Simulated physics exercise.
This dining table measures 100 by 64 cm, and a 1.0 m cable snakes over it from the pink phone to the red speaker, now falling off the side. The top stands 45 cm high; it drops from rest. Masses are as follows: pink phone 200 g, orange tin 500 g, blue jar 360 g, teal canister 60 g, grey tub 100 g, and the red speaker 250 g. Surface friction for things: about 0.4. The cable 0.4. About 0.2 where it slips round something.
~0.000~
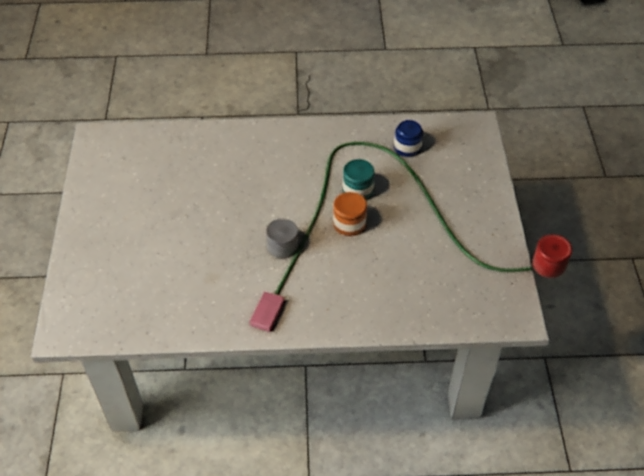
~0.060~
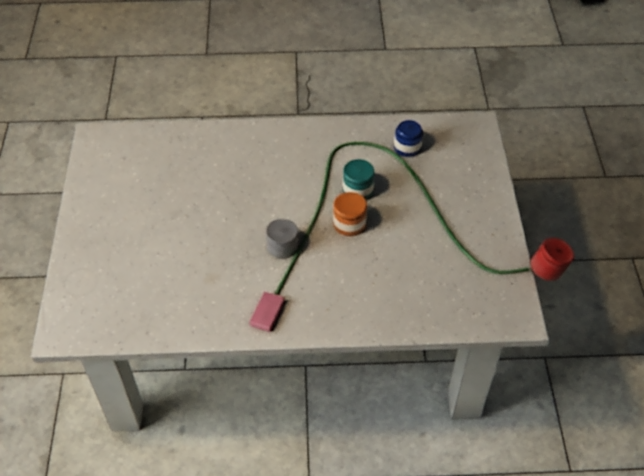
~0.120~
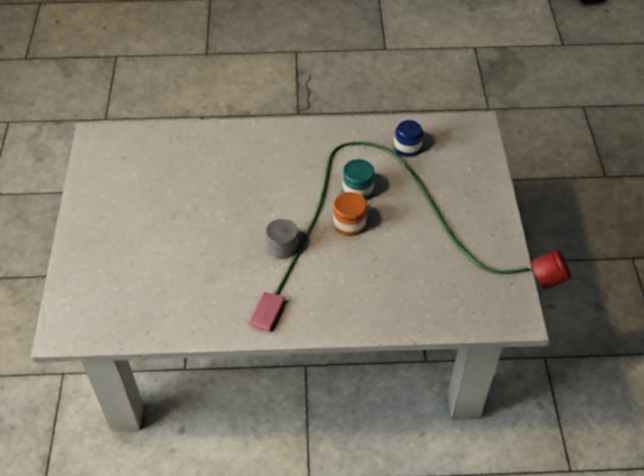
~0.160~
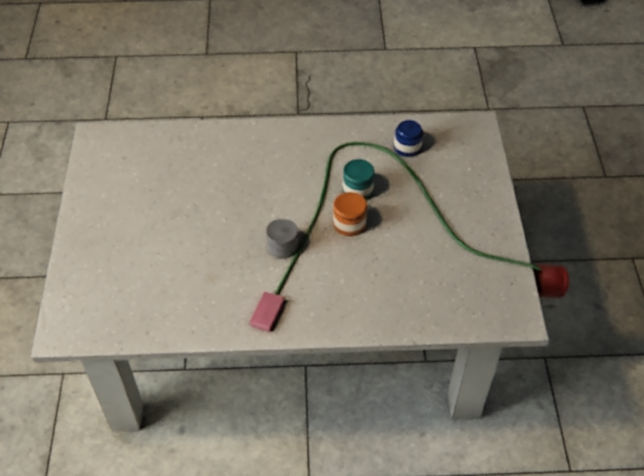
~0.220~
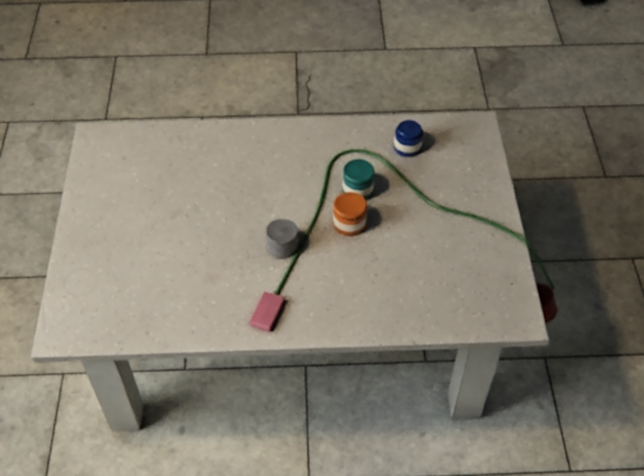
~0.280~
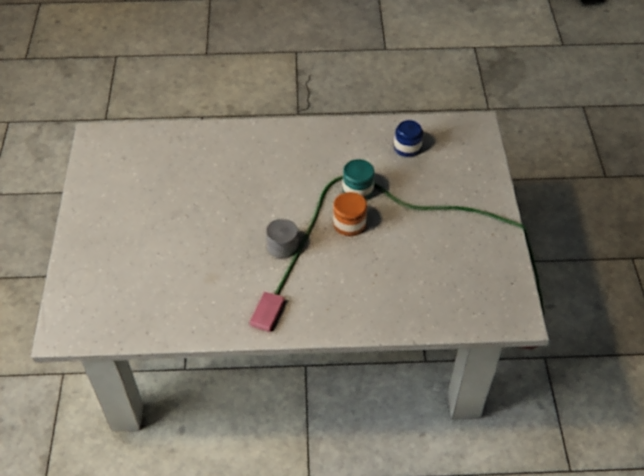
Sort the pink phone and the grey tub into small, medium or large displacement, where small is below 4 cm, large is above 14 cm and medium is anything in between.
Pink phone: Small; grey tub: Small.
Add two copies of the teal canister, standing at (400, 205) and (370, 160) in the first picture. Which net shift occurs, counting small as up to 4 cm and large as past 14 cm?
Big, then big.
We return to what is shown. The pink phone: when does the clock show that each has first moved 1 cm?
Approx. result - pink phone: Never.
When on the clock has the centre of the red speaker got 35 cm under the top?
At about 0.34 s.
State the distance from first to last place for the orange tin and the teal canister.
The orange tin ends up 0 cm from where it began, and the teal canister 25 cm.
At 0.5 s, the cable's tail end at (278, 294); teal canister 20 cm off its start, red speaker over the edge.
At 0.7 s, the cable's tail end at (278, 294); teal canister on its side, 25 cm off its start, red speaker over the edge.
At 1.0 s, the cable's tail end at (278, 294); teal canister on its side, 25 cm off its start at (422, 262), red speaker over the edge.
At 1.2 s, the cable's tail end at (278, 294); teal canister on its side, 25 cm off its start, red speaker over the edge.
At 2.4 s, the cable's tail end at (278, 294); pink phone 1 cm off its start at (269, 307), grey tub 0 cm off its start at (282, 230), teal canister on its side, 25 cm off its start at (422, 263), red speaker over the edge.
